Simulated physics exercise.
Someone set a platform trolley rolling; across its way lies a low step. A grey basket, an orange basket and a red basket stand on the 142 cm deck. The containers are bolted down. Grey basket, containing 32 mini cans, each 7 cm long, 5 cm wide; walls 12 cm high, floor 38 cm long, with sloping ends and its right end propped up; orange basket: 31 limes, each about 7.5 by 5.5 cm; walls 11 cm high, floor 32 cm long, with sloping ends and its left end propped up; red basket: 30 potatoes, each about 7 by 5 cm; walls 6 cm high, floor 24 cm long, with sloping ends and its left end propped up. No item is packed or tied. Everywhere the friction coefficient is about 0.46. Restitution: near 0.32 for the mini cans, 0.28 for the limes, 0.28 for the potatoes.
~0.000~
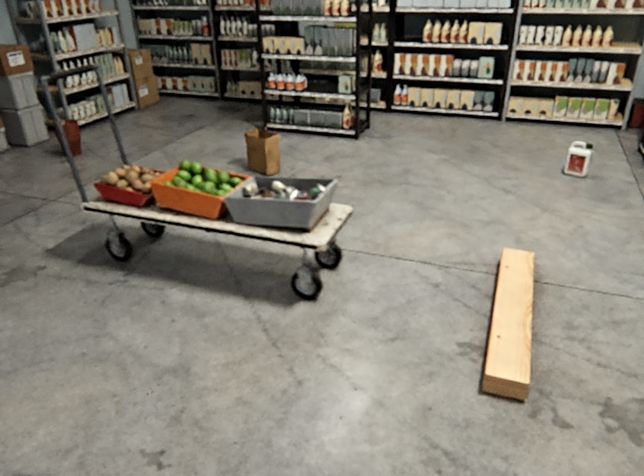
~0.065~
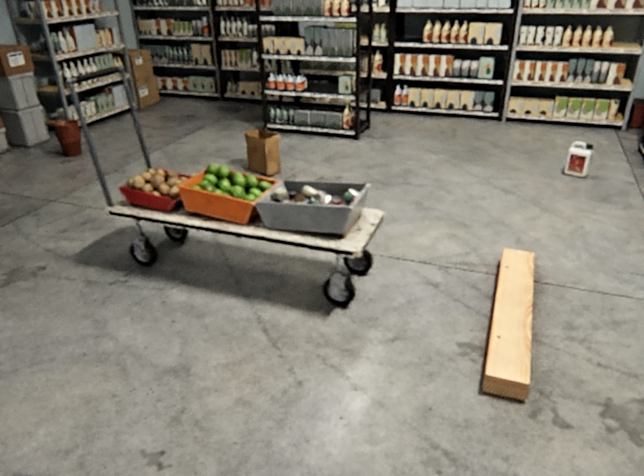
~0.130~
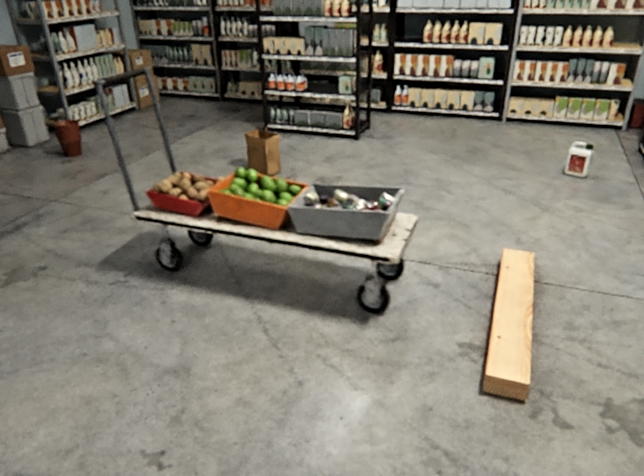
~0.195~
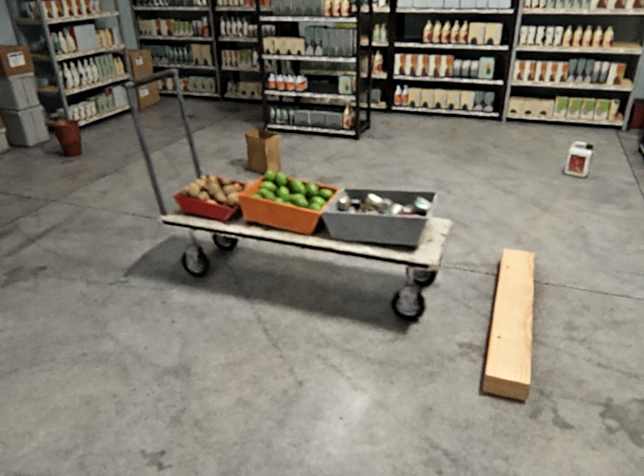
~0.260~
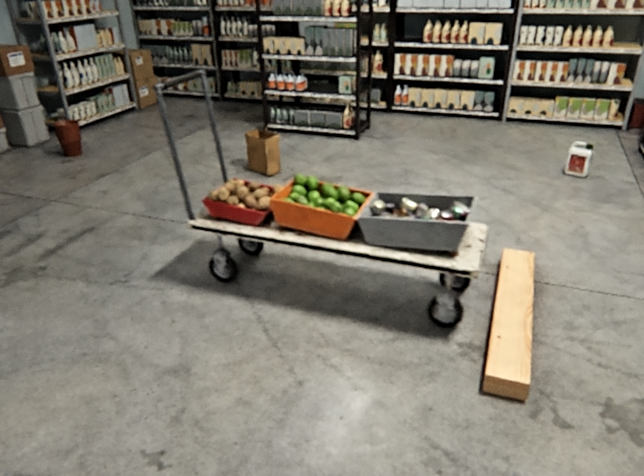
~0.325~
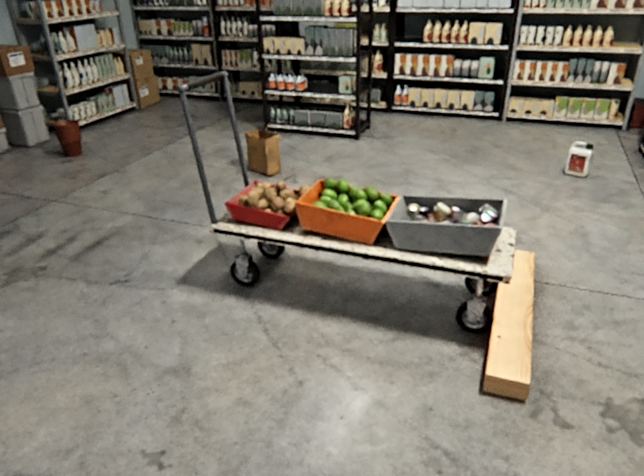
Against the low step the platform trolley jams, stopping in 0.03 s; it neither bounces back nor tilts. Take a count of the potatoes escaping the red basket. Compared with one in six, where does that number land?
It lands above one in six.
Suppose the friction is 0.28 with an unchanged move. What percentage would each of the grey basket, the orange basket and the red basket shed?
Grey basket 0%, orange basket 20%, red basket 40%.
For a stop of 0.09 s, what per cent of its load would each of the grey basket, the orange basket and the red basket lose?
Grey basket 0 %, orange basket 20 %, red basket 30 %.
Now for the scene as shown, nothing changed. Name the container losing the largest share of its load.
Answer: The red basket.
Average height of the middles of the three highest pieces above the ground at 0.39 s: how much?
About 56 cm up.
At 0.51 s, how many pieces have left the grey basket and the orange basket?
Estimate at that time - grey basket 0, orange basket 5, give or take.
After 0.39 s, 0 of 32 out of the grey basket, 0 of 31 out of the orange basket and 1 of 30 out of the red basket.
After 0.51 s, 0 of 32 out of the grey basket, 5 of 31 out of the orange basket and 6 of 30 out of the red basket.
After 0.74 s, 1 of 32 out of the grey basket, 6 of 31 out of the orange basket and 10 of 30 out of the red basket.
Outcome (at 1.25 s), 1 of 32 out of the grey basket, 6 of 31 out of the orange basket and 11 of 30 out of the red basket. Asked share, 11 of 30, 37 per cent.
